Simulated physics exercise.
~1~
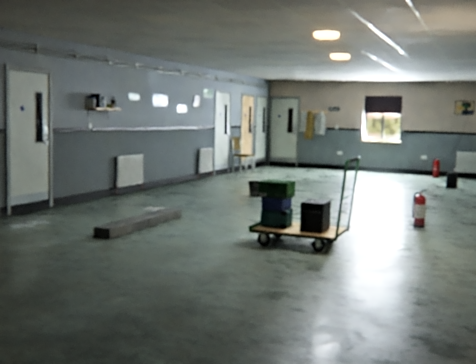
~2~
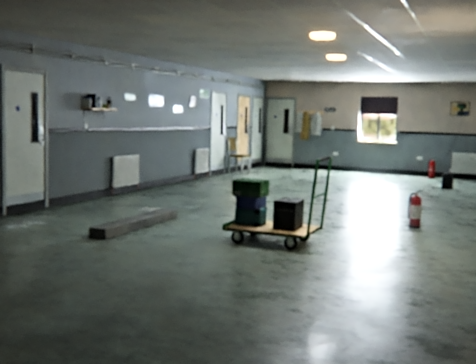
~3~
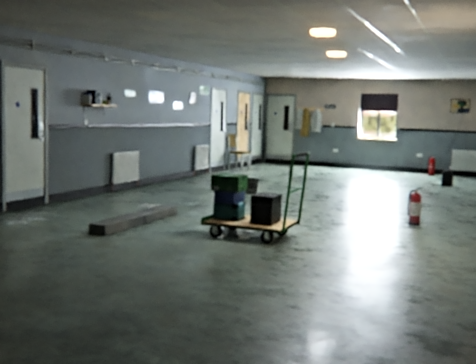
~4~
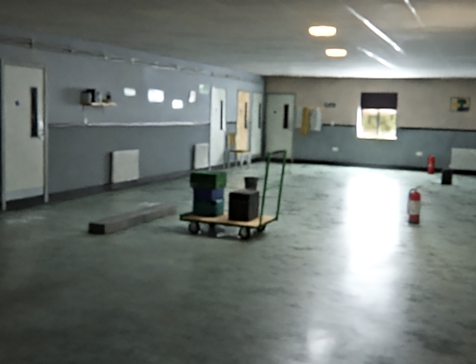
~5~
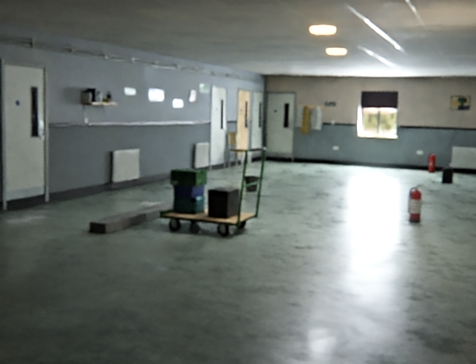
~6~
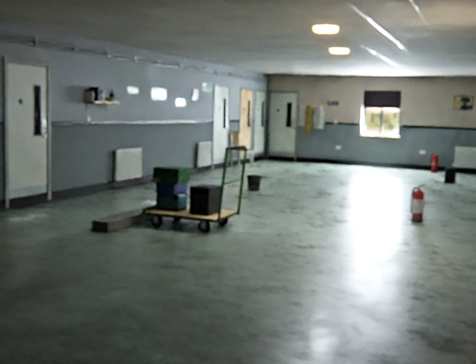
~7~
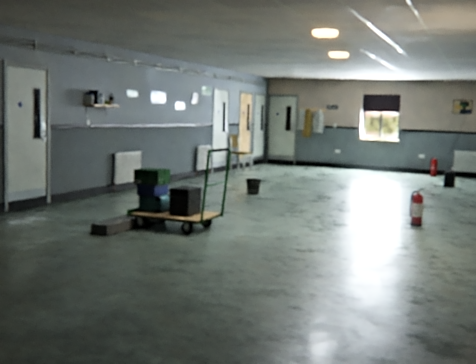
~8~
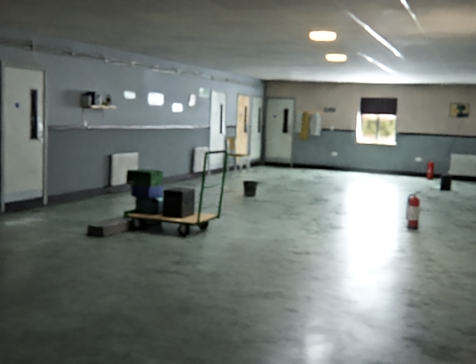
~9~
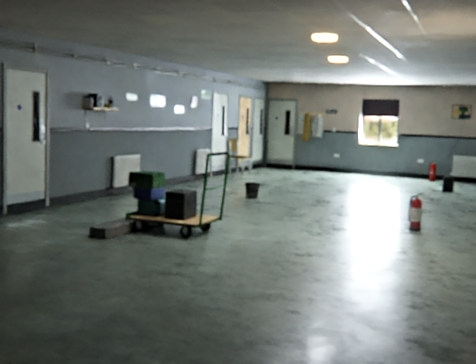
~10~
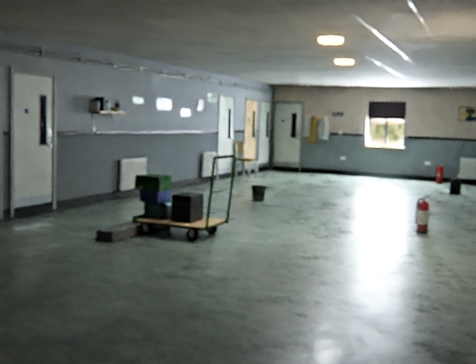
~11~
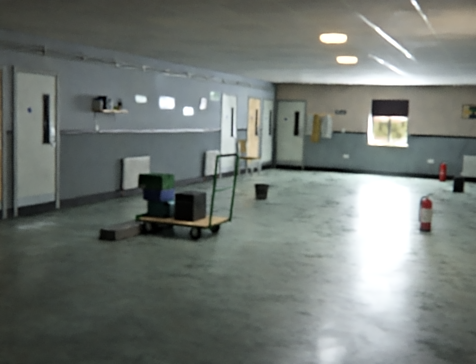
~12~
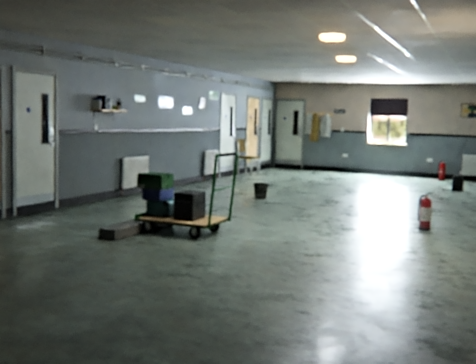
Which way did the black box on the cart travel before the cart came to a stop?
The black box moved to the left, riding on the cart.
